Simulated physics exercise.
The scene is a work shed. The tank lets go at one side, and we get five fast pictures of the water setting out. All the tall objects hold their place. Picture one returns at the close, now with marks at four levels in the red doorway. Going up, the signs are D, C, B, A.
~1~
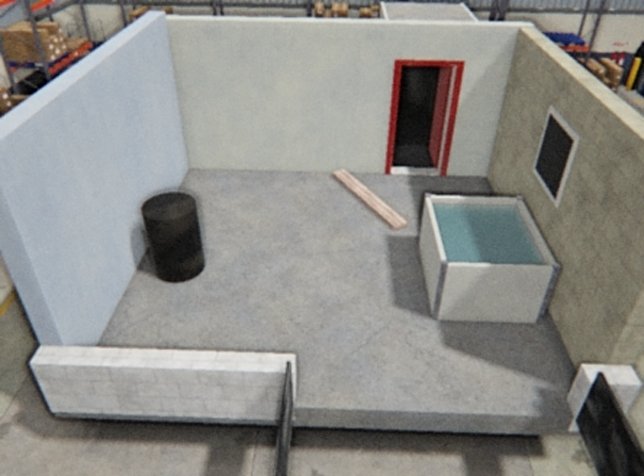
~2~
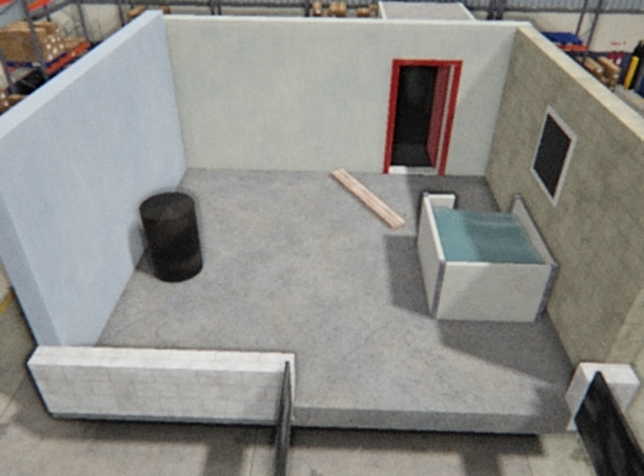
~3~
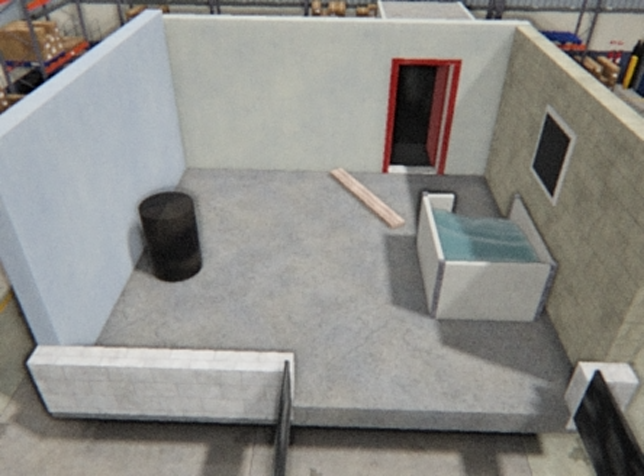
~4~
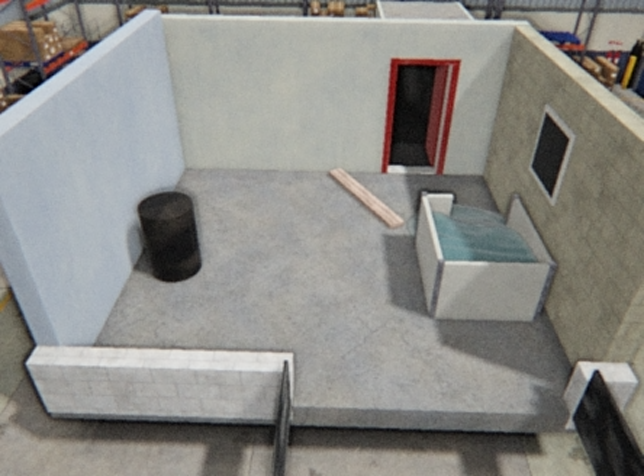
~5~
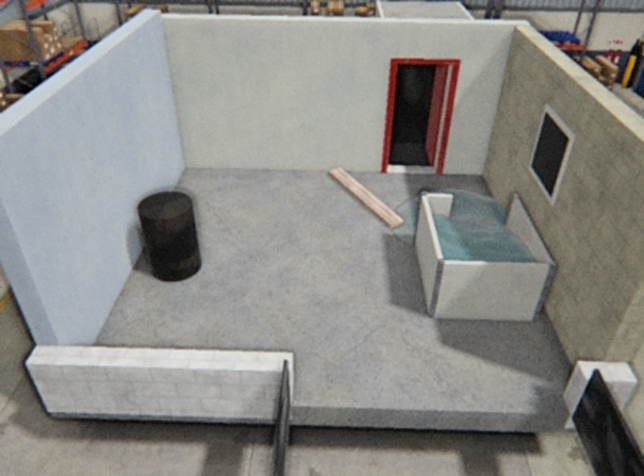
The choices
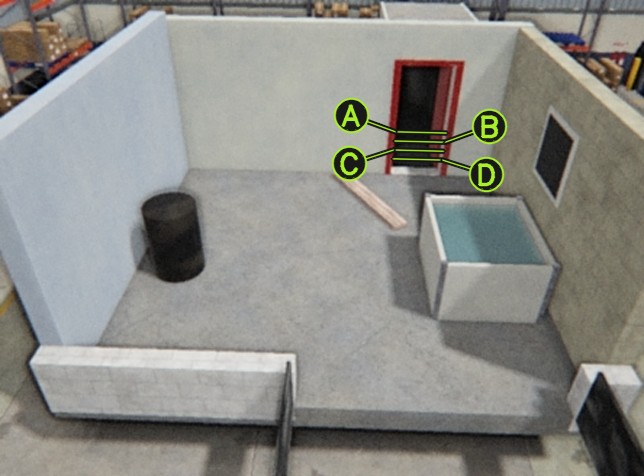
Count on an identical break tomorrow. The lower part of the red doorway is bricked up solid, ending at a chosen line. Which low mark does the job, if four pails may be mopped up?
D.
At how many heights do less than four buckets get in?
All of them.
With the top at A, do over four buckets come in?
No, not at all.
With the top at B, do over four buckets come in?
No, not at all.
On the marked copy, A at (421, 132); B at (419, 141); C at (418, 150); D at (417, 159); from the bottom up D, C, B, A.
With A, nothing gets over.
With B, nothing gets over.
With C, nothing gets over.
With D, a bucket or two gets in.
